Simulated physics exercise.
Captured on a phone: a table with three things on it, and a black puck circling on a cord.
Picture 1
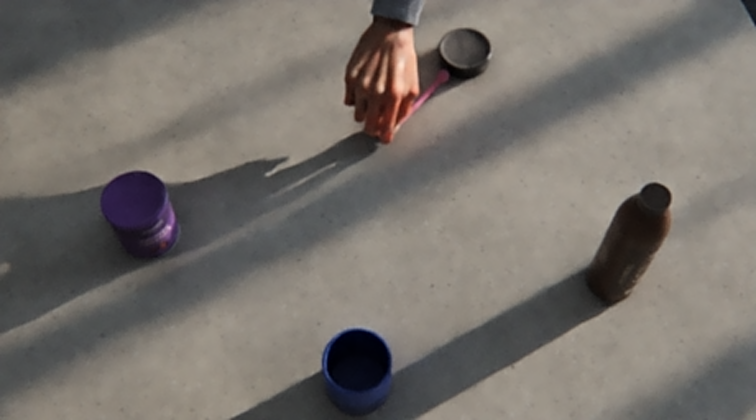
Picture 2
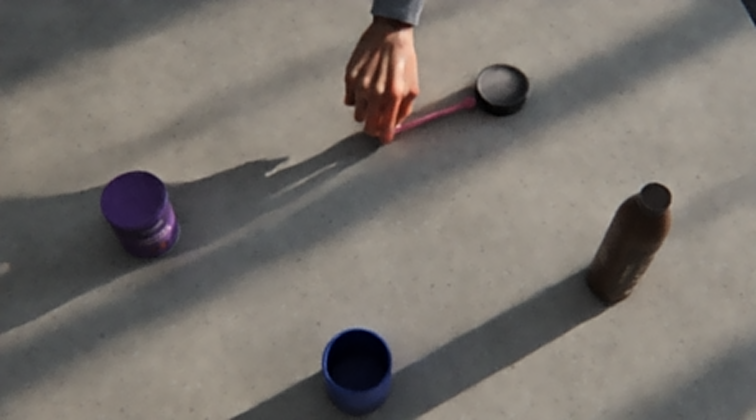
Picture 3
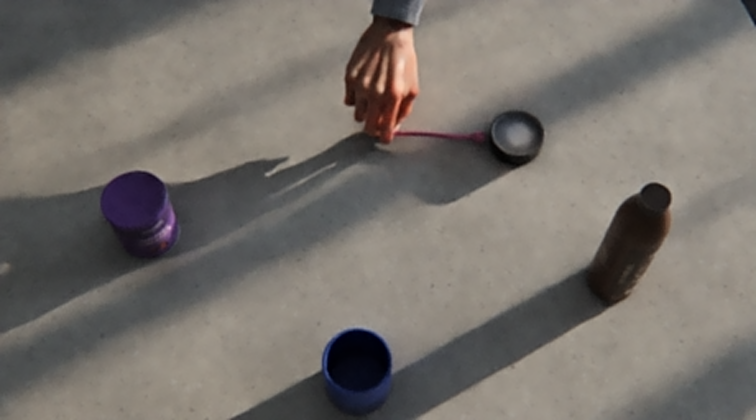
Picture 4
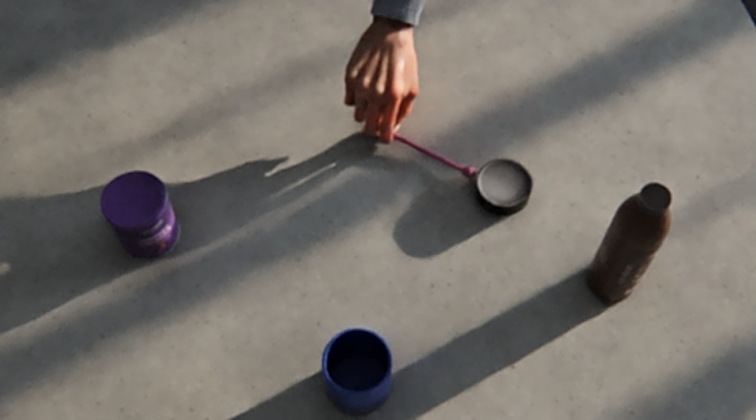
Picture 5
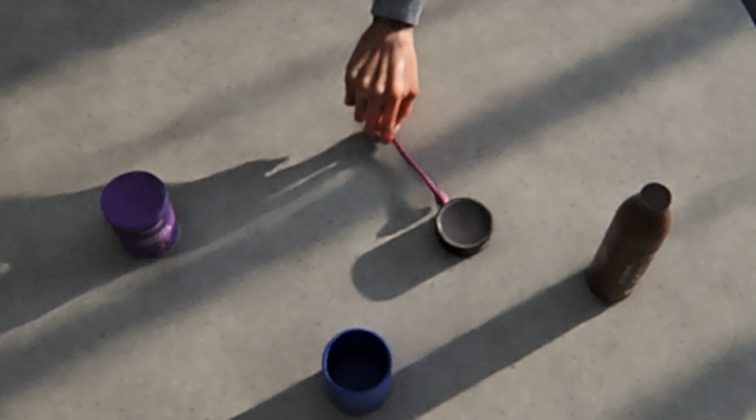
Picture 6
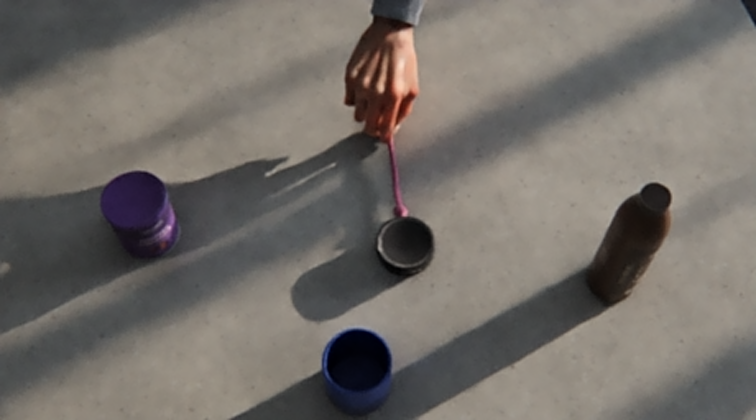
A black puck on a pink cord circles over a grey, shadow-streaked tabletop, seen from above at a slant on a phone. A hand in a grey sleeve holds the cord at top centre, with a purple tin at left, a blue mug at bottom centre and a brown bottle at right. The puck swings clockwise from the hand's upper right, around its right side, to just below it, while everything else and the camera stay still.
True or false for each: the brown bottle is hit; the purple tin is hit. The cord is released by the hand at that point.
Brown bottle is hit: False; purple tin is hit: True.
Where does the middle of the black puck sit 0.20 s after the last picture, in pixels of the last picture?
Approx. position: (186, 242).
Then, 0.08 s on from there, puck near (285, 242).
Then, 0.20 s on from there, puck near (186, 242); purple tin pushed aside.
In the end, puck near (182, 244); purple tin pushed aside. The brown bottle stays untouched and the purple tin gets hit.
